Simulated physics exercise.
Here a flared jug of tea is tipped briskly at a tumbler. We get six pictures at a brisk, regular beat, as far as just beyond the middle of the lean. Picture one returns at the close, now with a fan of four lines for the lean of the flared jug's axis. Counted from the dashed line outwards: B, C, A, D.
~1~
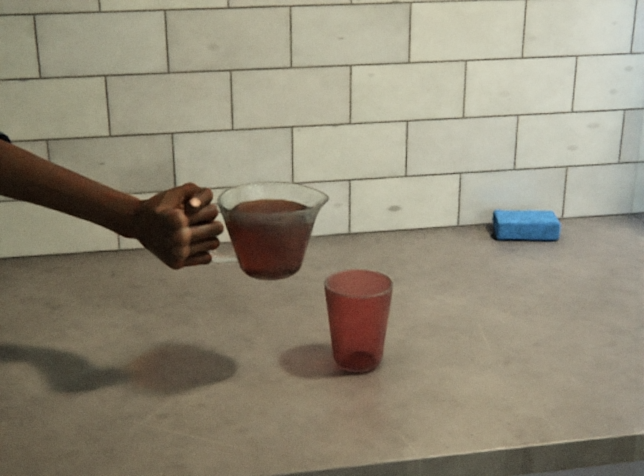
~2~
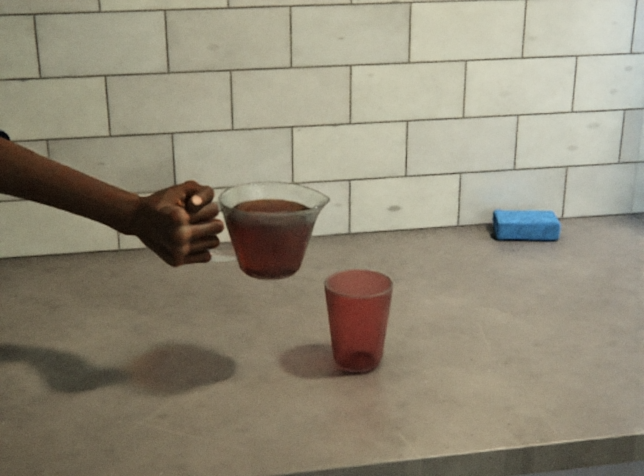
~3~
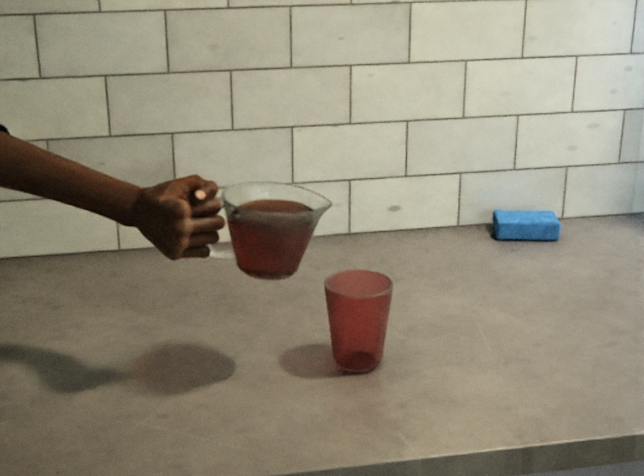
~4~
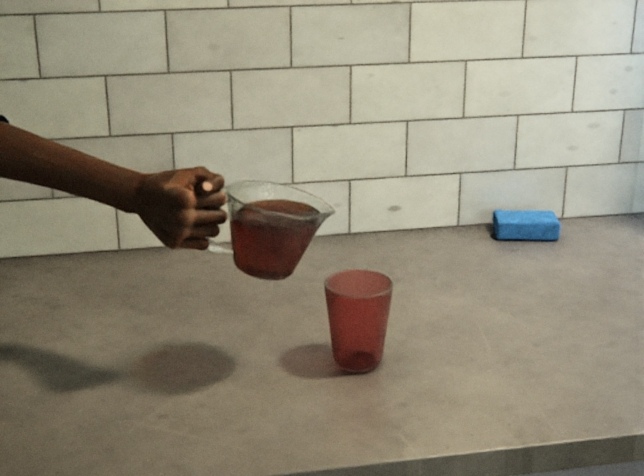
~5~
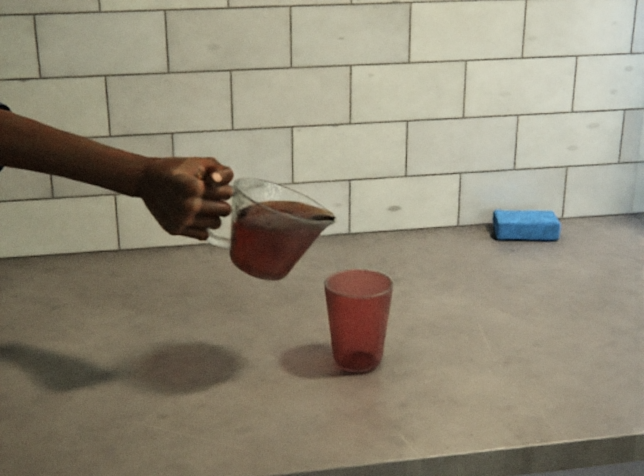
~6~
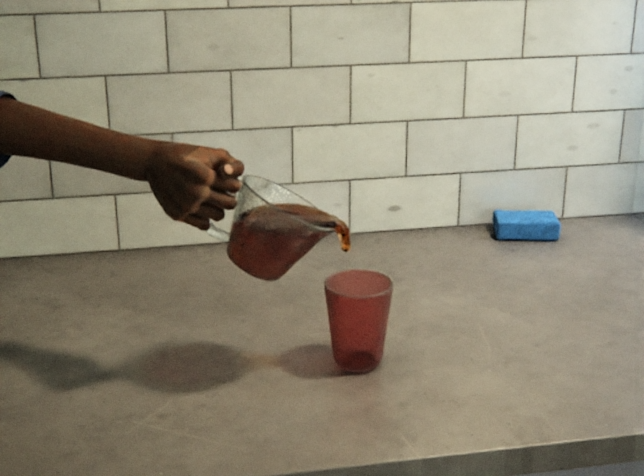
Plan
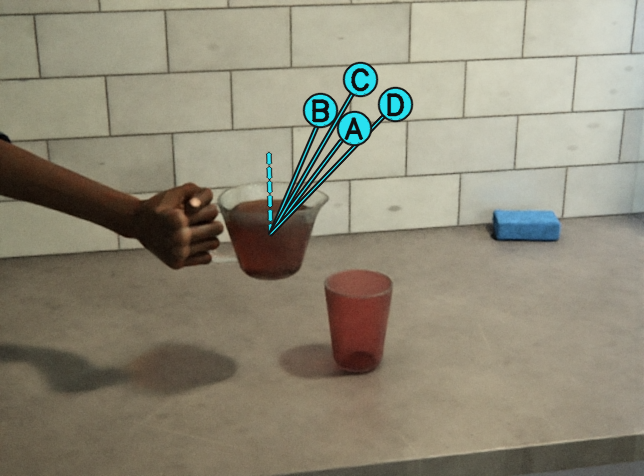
A hand tilting a clear glass jug of tea rightward above a red tumbler, the tea starting to run over the lip.
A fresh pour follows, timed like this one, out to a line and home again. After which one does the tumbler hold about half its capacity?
Go for D.
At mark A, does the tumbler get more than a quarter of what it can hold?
Yes, clearly.
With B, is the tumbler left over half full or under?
Under.
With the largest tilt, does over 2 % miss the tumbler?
No, it does not.
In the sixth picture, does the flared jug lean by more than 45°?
No, it does not.
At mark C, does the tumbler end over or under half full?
Under.
On the marked copy, A at (341, 140); B at (316, 127); C at (352, 94); D at (383, 116).
Choosing A, the tumbler ends with about 35 % of what it can hold.
Choosing B, the tumbler ends with about 9 % of what it can hold.
Choosing C, the tumbler ends with about 21 % of what it can hold.
Choosing D, the tumbler ends with about 50 % of what it can hold.
